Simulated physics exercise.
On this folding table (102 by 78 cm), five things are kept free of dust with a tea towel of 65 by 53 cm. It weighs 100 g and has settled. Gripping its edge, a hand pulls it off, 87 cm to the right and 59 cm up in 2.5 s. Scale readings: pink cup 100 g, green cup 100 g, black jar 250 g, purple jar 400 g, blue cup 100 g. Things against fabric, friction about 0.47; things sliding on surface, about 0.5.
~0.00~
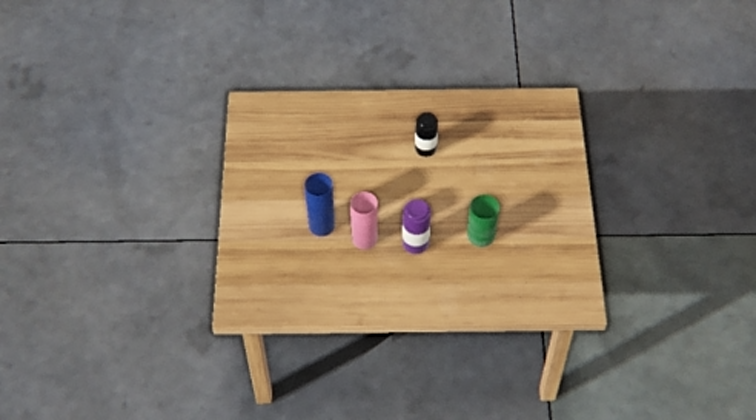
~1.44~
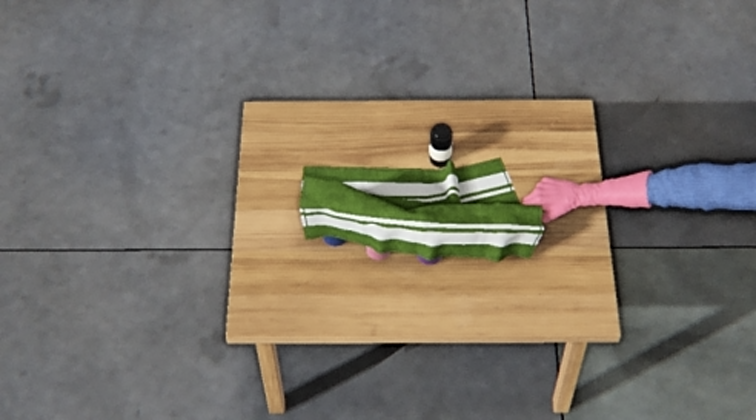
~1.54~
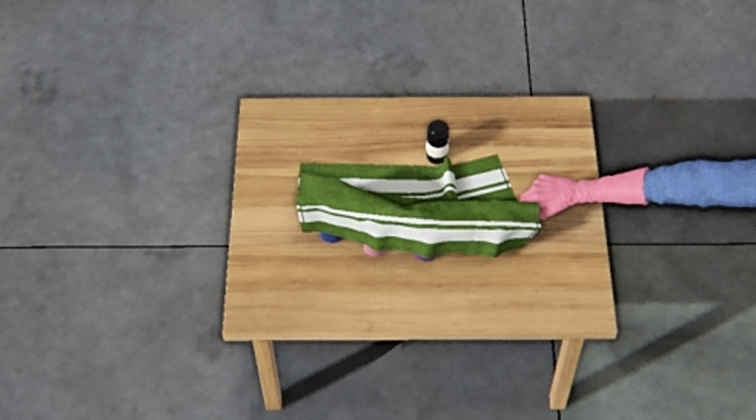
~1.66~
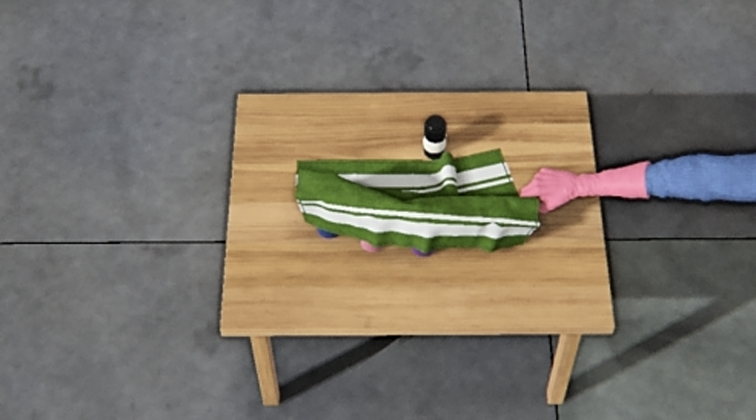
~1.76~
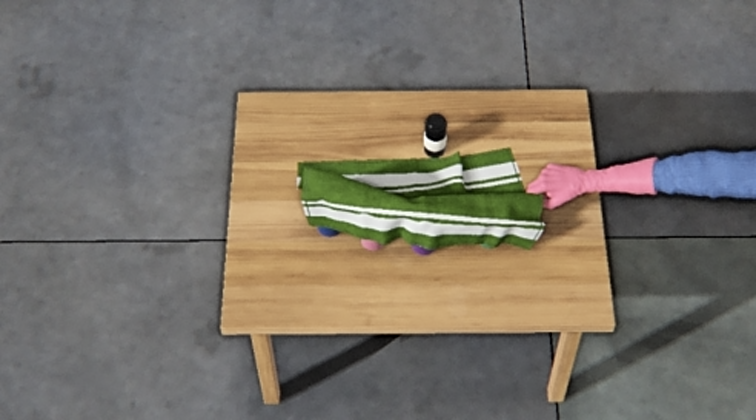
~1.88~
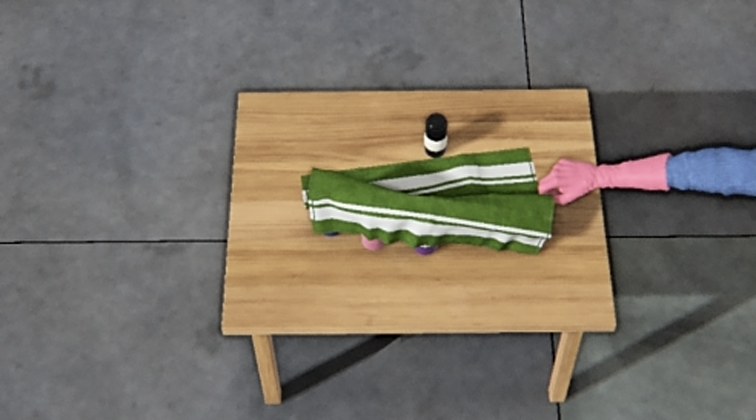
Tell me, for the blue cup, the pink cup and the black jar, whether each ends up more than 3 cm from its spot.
I expect the blue cup to remain in position; I expect the pink cup to remain in position; I expect the black jar to remain in position.
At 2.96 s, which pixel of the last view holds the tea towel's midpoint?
The midpoint is close to pixel (648, 164).
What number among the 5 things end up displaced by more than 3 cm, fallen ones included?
The answer is 0 of them.
At 2.4 s, middle of the tea towel at (517, 184); nothing else has moved.
At 3.0 s, middle of the tea towel at (648, 164); green cup 1 cm off its start.
At 3.5 s, middle of the tea towel at a place out of view; nothing else has moved.
At 4.0 s, middle of the tea towel at a place out of view; nothing else has moved.
At 4.8 s, middle of the tea towel at a place out of view; blue cup 1 cm off its start at (329, 184), pink cup 0 cm off its start at (374, 203), black jar 0 cm off its start at (437, 120).
